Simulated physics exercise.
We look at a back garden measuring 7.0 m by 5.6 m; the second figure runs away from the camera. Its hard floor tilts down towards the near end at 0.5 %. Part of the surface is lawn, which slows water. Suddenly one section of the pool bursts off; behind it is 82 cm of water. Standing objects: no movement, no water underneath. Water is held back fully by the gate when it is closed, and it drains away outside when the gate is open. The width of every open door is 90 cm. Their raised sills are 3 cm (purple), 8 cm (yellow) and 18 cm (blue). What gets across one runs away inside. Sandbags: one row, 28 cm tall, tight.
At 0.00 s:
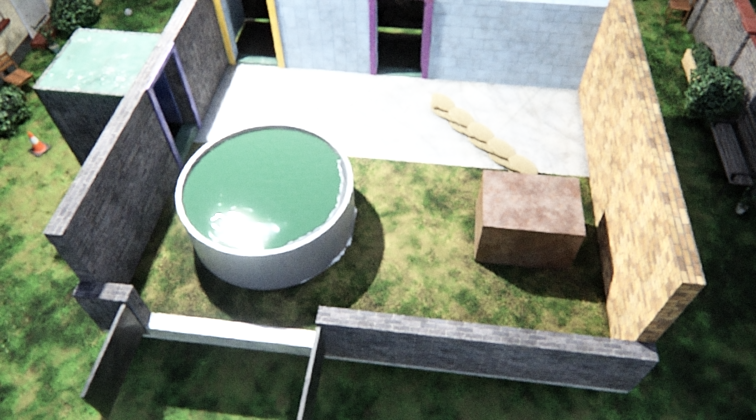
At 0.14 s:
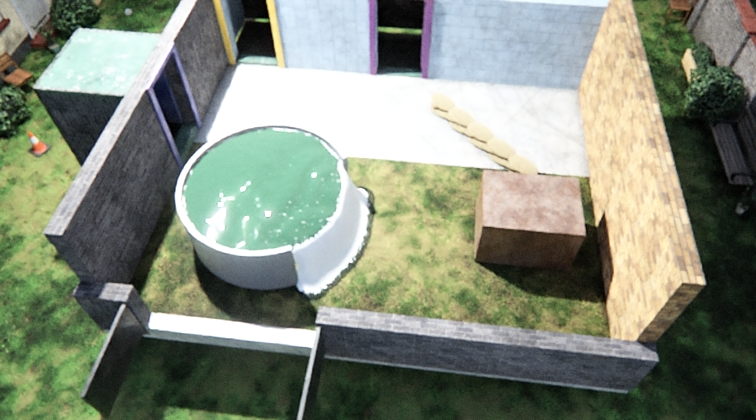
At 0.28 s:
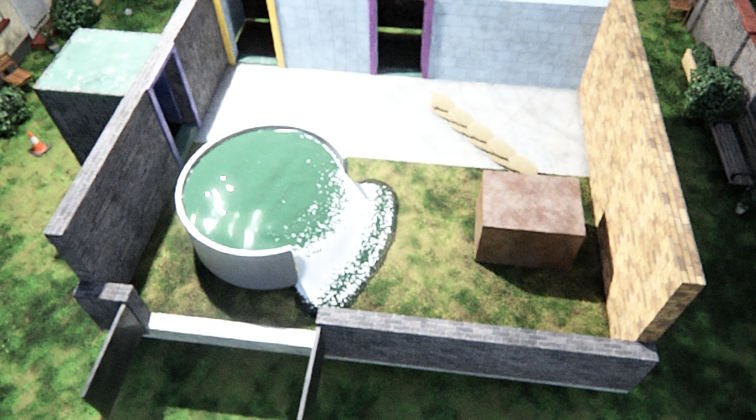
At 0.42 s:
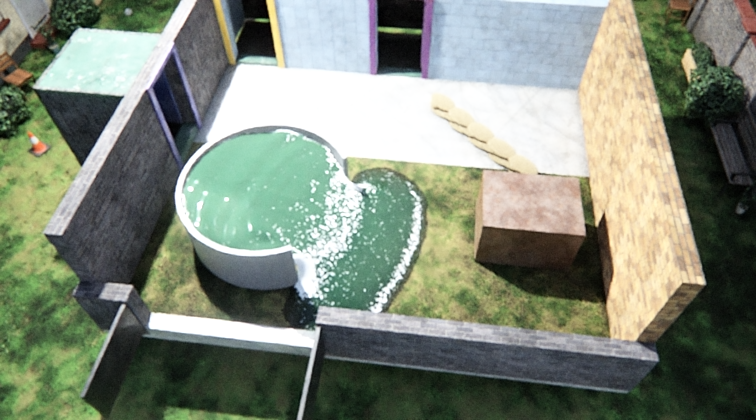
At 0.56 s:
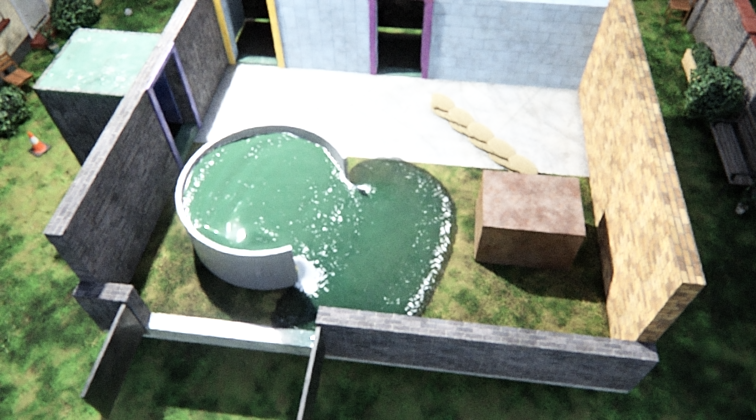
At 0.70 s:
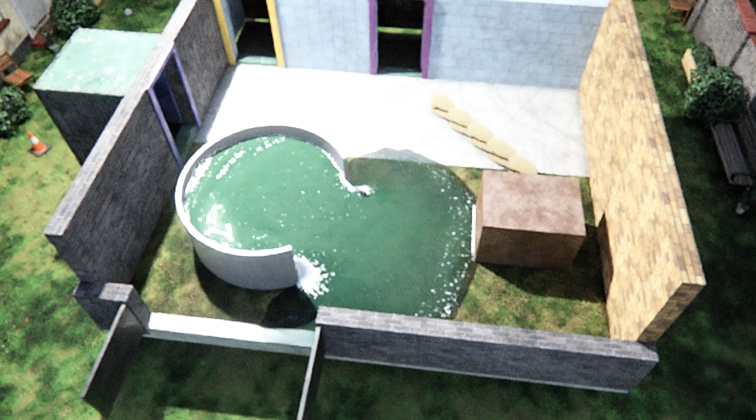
The video shows a walled back garden with a round pool of green water, whose right side opens; water pours out in a white, foamy rush and spreads rightward across the lawn to a brown block as a green sheet.
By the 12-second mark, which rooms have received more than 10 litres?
By then: Room behind the purple door: More than 10 litres; room behind the yellow door: More than 10 litres; room behind the blue door: 10 litres or less.
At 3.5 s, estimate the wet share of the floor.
I'd guess around 65 %.
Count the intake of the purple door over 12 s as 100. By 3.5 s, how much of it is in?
I'd put it at about 5 per cent by that point.
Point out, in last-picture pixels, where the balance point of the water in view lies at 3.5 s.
Roughly (427, 236) in the last picture.
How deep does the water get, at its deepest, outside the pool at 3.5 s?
I'd put it at close to 37 cm.
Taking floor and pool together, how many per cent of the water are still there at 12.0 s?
I'd put it at some 82 percent still there.
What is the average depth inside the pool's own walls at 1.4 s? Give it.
The average depth is around 45 cm.
After 1.4 s water covers 35 % of the floor and is deepest (44 cm) near (463, 249); purple door not reached, yellow door not reached, blue door not reached.
After 2.2 s water covers 40 % of the floor and is deepest (58 cm) near (608, 364); purple door not reached, yellow door not reached, blue door not reached.
After 3.5 s water covers 65 % of the floor and is deepest (37 cm) near (608, 364); purple door 2 cm at the sill, 4 L in, yellow door not reached, blue door not reached.
After 7.0 s water covers 95 % of the floor and is deepest (17 cm) near (219, 87); purple door 9 cm at the sill, 44 L in, yellow door 11 cm at the sill, 3 L in, blue door 7 cm at the sill, 0 L in.
After 12.0 s water covers 95 % of the floor and is deepest (14 cm) near (120, 308); purple door 6 cm at the sill, 125 L in, yellow door 10 cm at the sill, 69 L in, blue door 12 cm at the sill, 0 L in.
